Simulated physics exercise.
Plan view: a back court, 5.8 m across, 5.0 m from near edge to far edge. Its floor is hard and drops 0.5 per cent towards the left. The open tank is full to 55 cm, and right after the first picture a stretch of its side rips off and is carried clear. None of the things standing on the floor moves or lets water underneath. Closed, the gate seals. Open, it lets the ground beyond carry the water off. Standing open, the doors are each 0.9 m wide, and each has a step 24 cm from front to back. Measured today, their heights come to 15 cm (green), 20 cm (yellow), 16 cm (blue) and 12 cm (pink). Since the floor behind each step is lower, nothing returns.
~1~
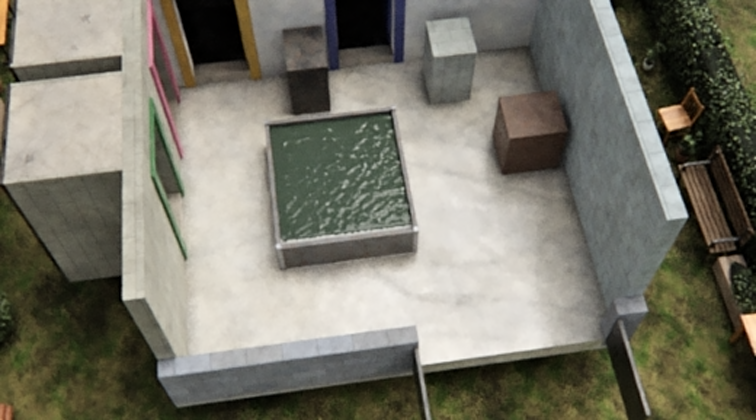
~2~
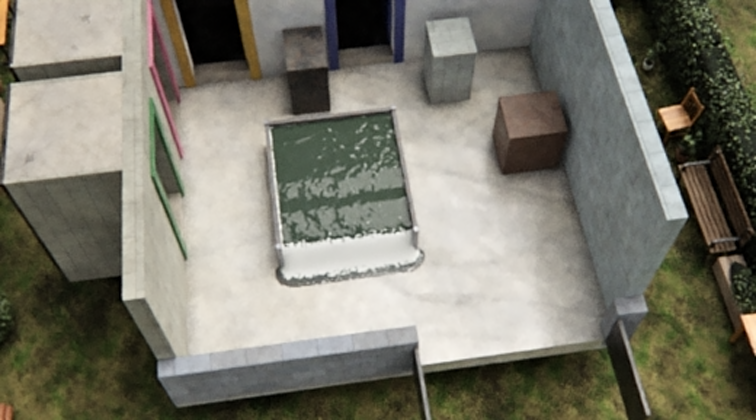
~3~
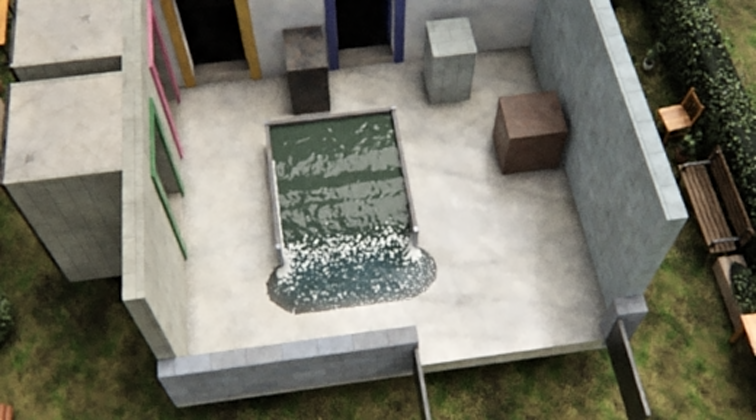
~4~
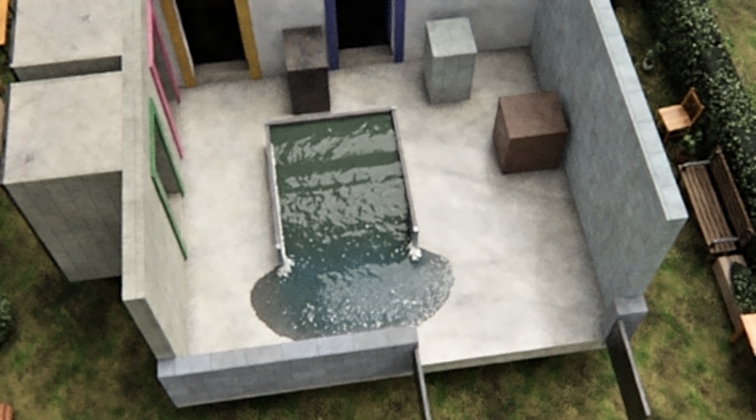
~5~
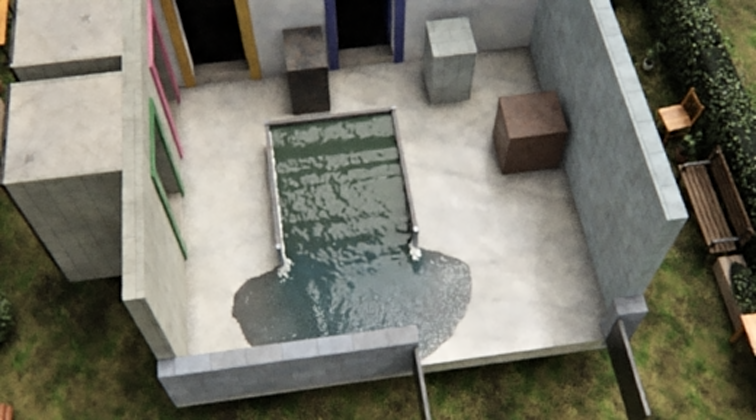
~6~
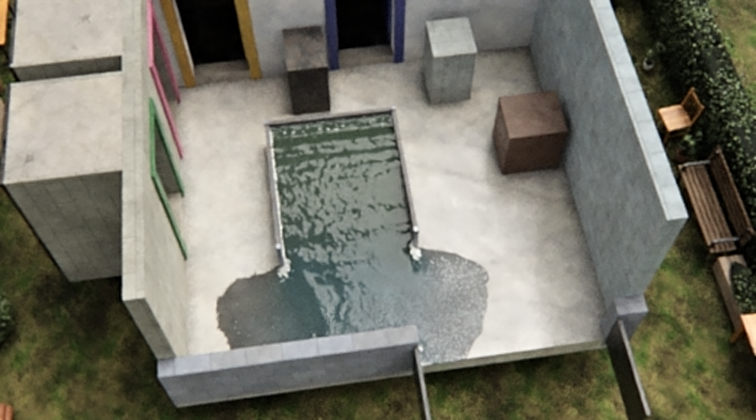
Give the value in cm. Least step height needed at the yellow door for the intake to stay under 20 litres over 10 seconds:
15 cm or so.
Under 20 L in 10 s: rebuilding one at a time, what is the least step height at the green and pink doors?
You'd want some 5.5 cm at green and some 12.0 cm at pink.
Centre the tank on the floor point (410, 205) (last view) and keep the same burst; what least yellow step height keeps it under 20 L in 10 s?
It must be around 7.0 cm tall.
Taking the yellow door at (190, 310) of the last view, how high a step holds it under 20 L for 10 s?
About 20 cm.
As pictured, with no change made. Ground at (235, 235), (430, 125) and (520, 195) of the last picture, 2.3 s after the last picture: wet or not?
Listed order - soaked through, unwetted, unwetted.
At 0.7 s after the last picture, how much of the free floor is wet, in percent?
Near 25 per cent of the open floor.
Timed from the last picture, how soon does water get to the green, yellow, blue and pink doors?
Arrival times - green: 1.6 s; yellow: 2.8 s; blue: 3.8 s; pink: 2.2 s.
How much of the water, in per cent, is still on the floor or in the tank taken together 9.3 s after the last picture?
Remaining share: Around 66 %.
Then, 0.7 s after the last picture water covers 25 % of the floor, deepest (39 cm) near (364, 355); it has not reached the yellow door.
Then, 2.3 s after the last picture water covers 50 % of the floor, deepest (32 cm) near (191, 379); it has not reached the yellow door.
Then, 9.3 s after the last picture water covers 95 % of the floor, deepest (10 cm) near (188, 306); 10 cm at the yellow door, 1 litre in over its 20 cm step.
At the yellow door as built, the water peaked near 20 cm, 3.7 s after the last picture.
With a step of 13.5 cm, 37 litres would have come in within the 10 s; with 18 cm, 4 litres. So under 20 litres takes about 15 cm.
